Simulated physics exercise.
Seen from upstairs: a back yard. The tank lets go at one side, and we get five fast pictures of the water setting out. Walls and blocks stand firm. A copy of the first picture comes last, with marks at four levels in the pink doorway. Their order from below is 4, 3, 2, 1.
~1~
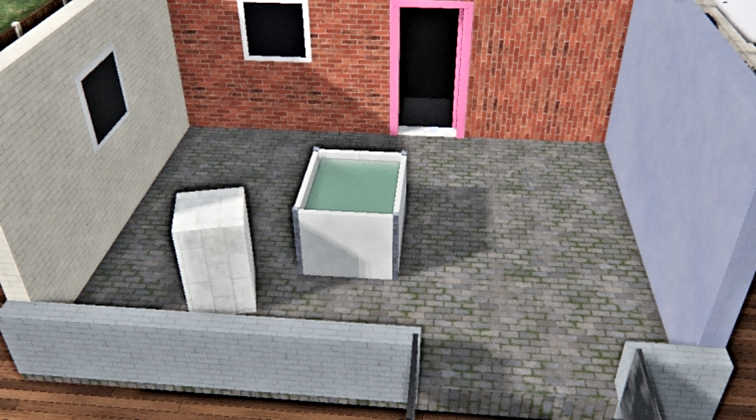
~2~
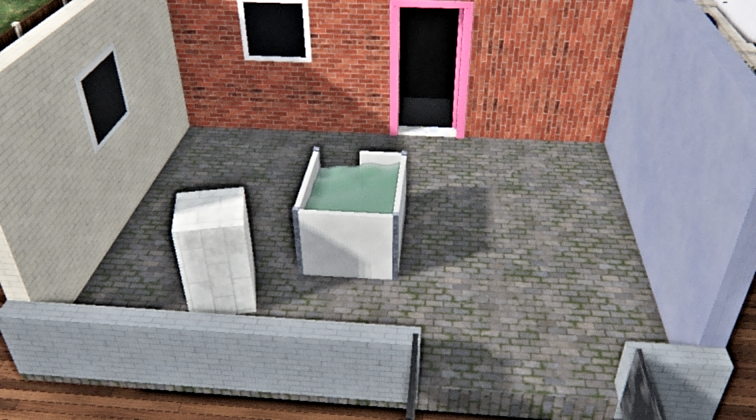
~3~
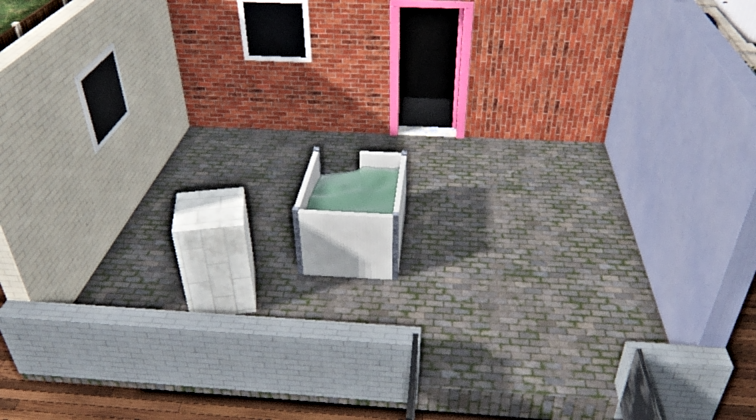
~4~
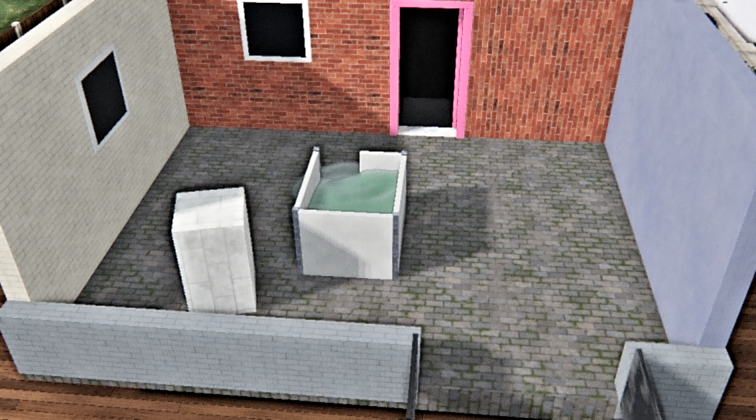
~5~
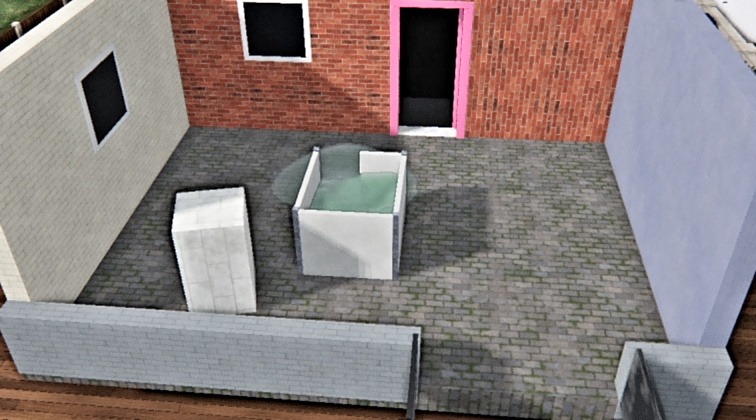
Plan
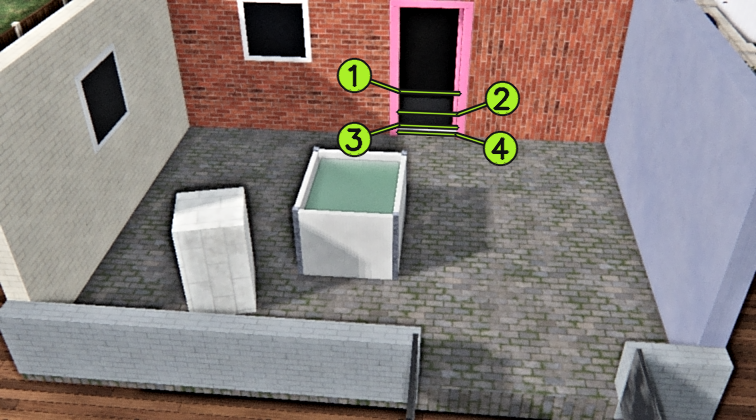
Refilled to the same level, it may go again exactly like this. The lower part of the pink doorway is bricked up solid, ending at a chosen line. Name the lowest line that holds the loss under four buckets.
3 is the one.
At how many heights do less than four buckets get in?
Three.
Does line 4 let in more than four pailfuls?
Yes, that goes wrong.
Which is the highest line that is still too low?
4 it is.
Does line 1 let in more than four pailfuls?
No, that is safe.
In lime, 1 at (428, 92); 2 at (428, 113); 3 at (427, 126); 4 at (427, 133); from the bottom up 4, 3, 2, 1.
If 1 is chosen, nothing gets over.
If 2 is chosen, nothing gets over.
If 3 is chosen, a splash gets over, under a bucket.
If 4 is chosen, about 9 bucketfuls get in.
